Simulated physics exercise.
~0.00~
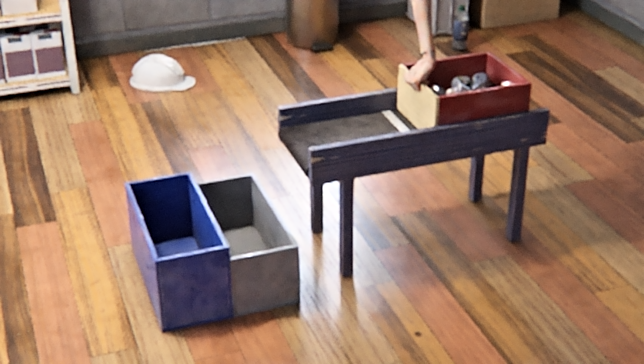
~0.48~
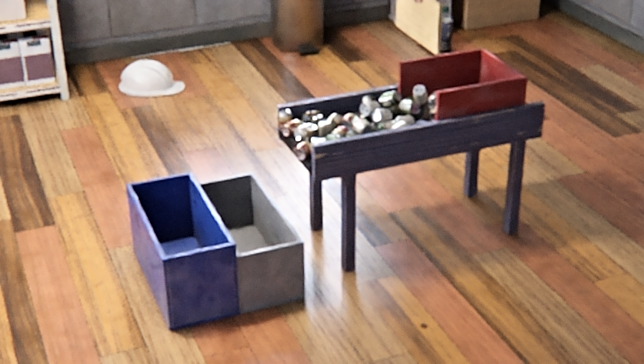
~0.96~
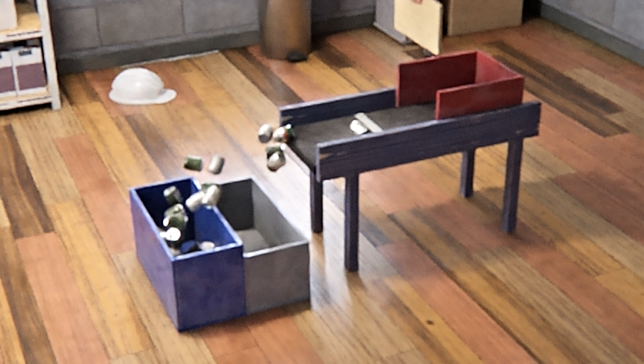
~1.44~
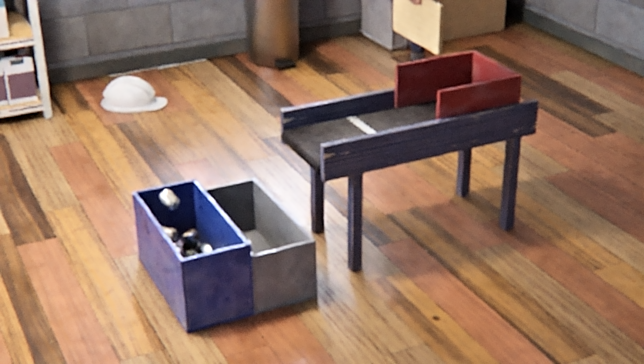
To begin with, a hand reaches down to the pale gate of a red pen full of small cans, which sits on a dark, raised belt. The gate is lifted away, and the cans spill out and ride left along the belt in a loose heap. Reaching the end, they tumble off and fly over the nearer grey tub toward the blue box beyond it. The belt empties as the last cans drop. Finally, the pen and belt are bare, and nearly all the cans have gone into the blue box, with hardly any in the grey tub.
